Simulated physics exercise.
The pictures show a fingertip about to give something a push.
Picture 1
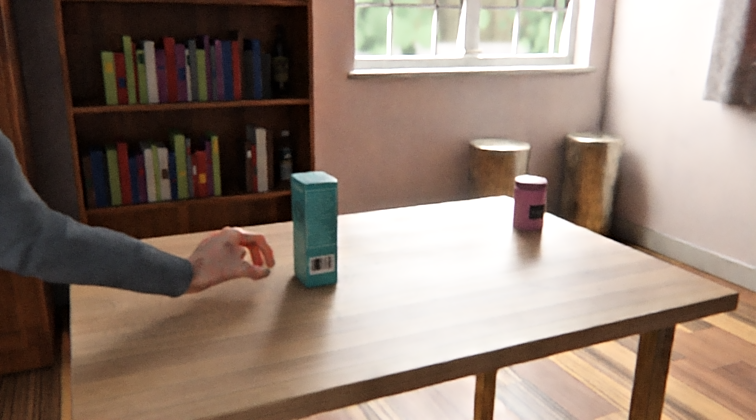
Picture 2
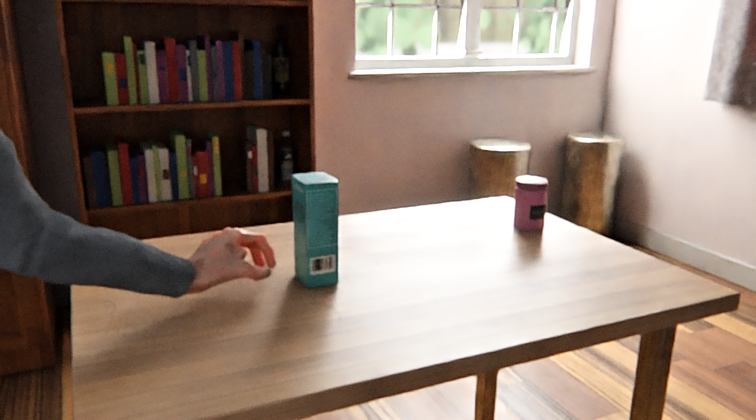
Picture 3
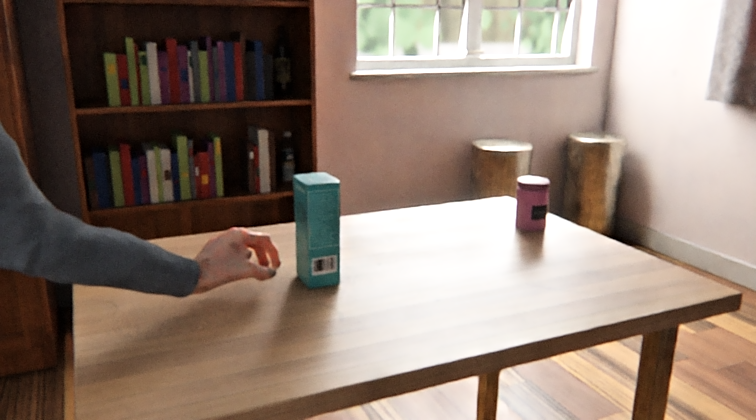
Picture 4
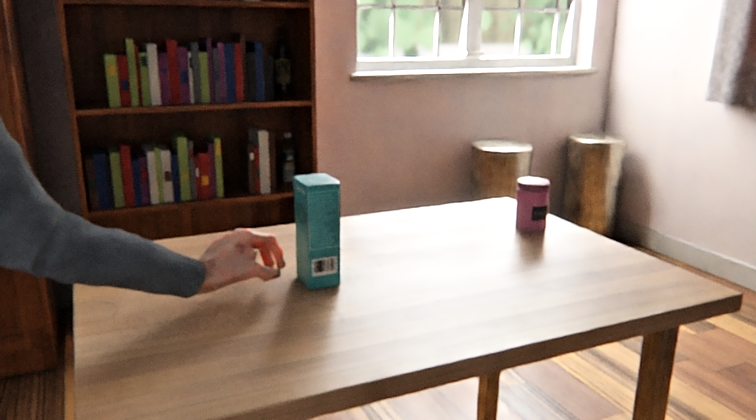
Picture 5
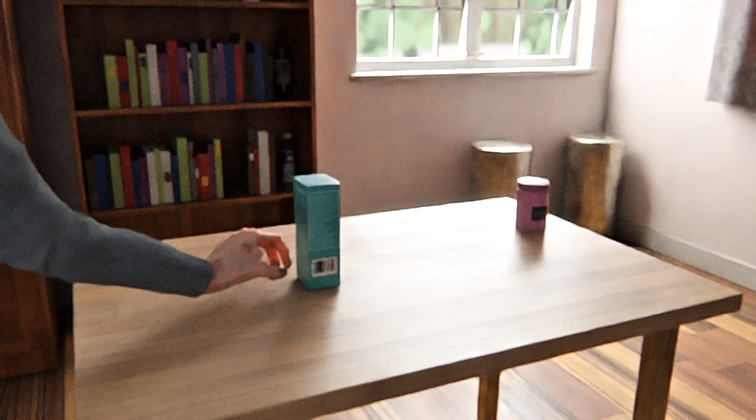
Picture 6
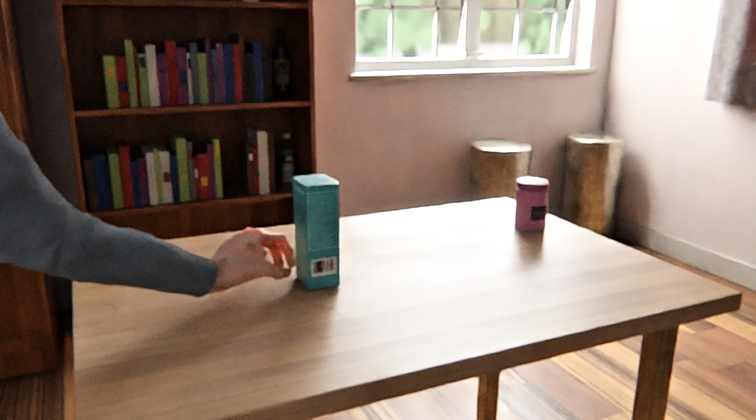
A hand in a grey-blue sleeve inches slightly rightward across a wooden table, its curled fingers closing the small gap to an upright turquoise carton, while the carton and a pink canister farther right stay still.
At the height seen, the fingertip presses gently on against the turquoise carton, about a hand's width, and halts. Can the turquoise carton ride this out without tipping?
The turquoise carton is still upright.
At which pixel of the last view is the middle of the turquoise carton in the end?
At about (384, 223).
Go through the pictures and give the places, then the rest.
In the first frame, turquoise carton (315, 229).
In the second frame, turquoise carton (316, 230).
In the third frame, turquoise carton (317, 230).
In the fourth frame, turquoise carton (318, 231).
In the fifth frame, turquoise carton (317, 232).
In the sixth frame, turquoise carton (317, 232).
Then, 0.40 s on from there, turquoise carton shifted a little near (339, 229).
Then, 0.80 s on from there, turquoise carton shifted about its own width near (368, 225).
In the end, moved from the start, turquoise carton. At the end, from the last picture's camera, turquoise carton near (384, 223).
